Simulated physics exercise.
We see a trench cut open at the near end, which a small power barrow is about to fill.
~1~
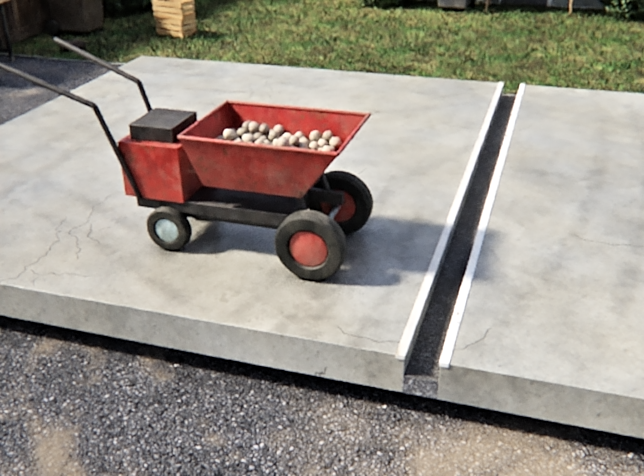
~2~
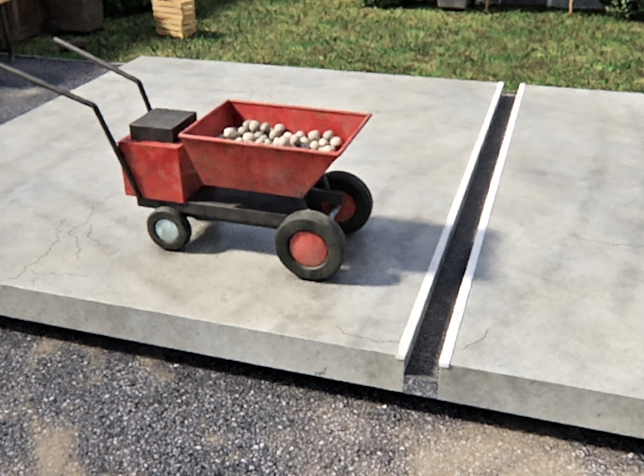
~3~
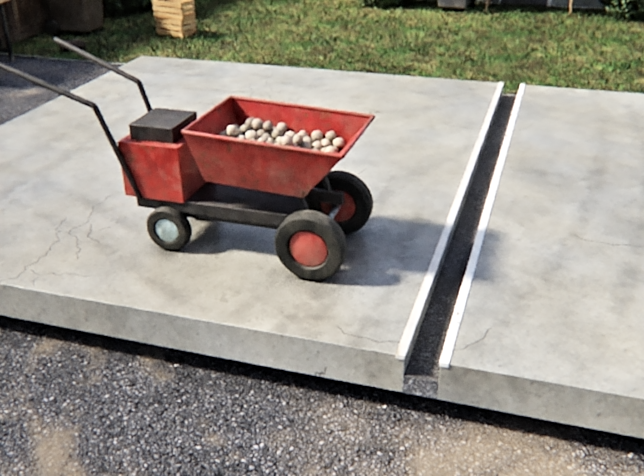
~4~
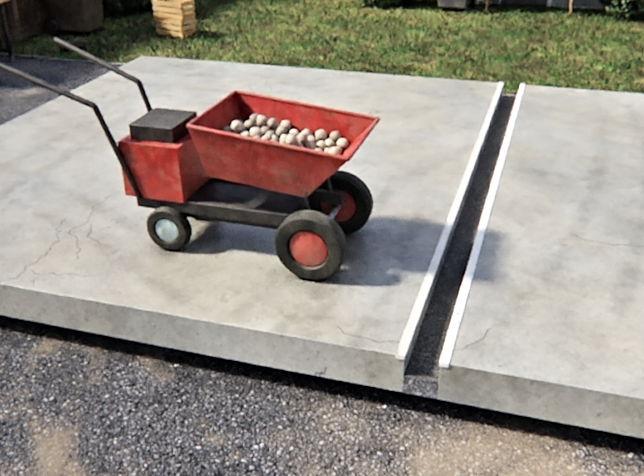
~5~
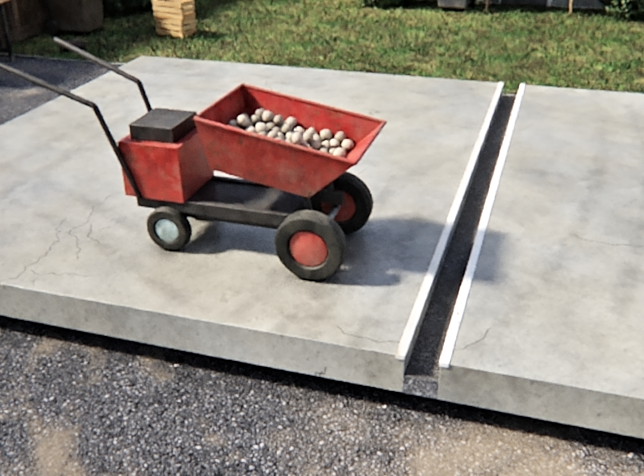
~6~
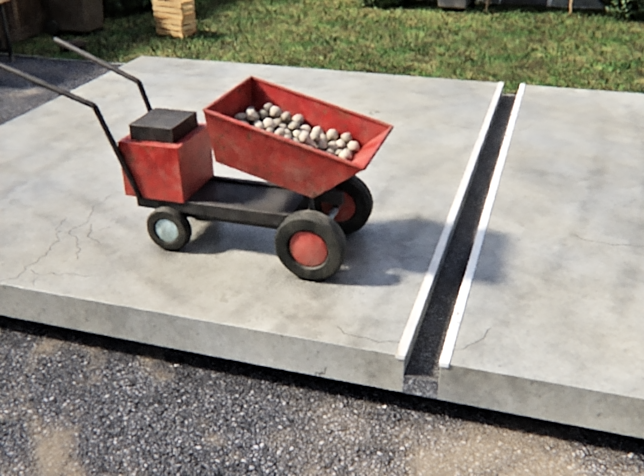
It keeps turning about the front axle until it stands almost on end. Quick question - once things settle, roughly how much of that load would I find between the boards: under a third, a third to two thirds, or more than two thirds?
Amount in: A third to two thirds.
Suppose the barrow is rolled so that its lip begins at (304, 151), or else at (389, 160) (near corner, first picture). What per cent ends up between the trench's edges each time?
Close to 50 in a hundred, and close to 0 in a hundred.
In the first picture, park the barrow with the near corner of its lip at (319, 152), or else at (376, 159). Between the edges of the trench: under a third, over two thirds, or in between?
First: In the middle band. Second: Under a third.
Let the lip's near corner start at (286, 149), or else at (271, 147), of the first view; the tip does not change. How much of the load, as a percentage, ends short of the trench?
60 % then 70 %.
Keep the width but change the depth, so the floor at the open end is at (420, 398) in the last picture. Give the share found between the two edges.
70 per cent, roughly.
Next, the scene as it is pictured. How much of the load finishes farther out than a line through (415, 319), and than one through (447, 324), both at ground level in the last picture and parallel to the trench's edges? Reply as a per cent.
Estimate: 90 %, then 40 %.
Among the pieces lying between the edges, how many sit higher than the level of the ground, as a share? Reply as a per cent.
Some 35 per cent.
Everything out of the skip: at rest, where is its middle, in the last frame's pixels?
About (458, 268).
Shortly afterwards, skip tipped steeply; the whole lot in the skip.
Next, skip tipped steeply; the bulk in the skip; only a few short of the trench; a little in or heaped over the trench; only a few beyond it; only a few falling.
Some moments later, skip tipped right over; only a few in the skip; a little short of the trench; near half in or heaped over the trench; near a third beyond it.
In the end, skip tipped right over; a little short of the trench; near half in or heaped over the trench; near a third beyond it.
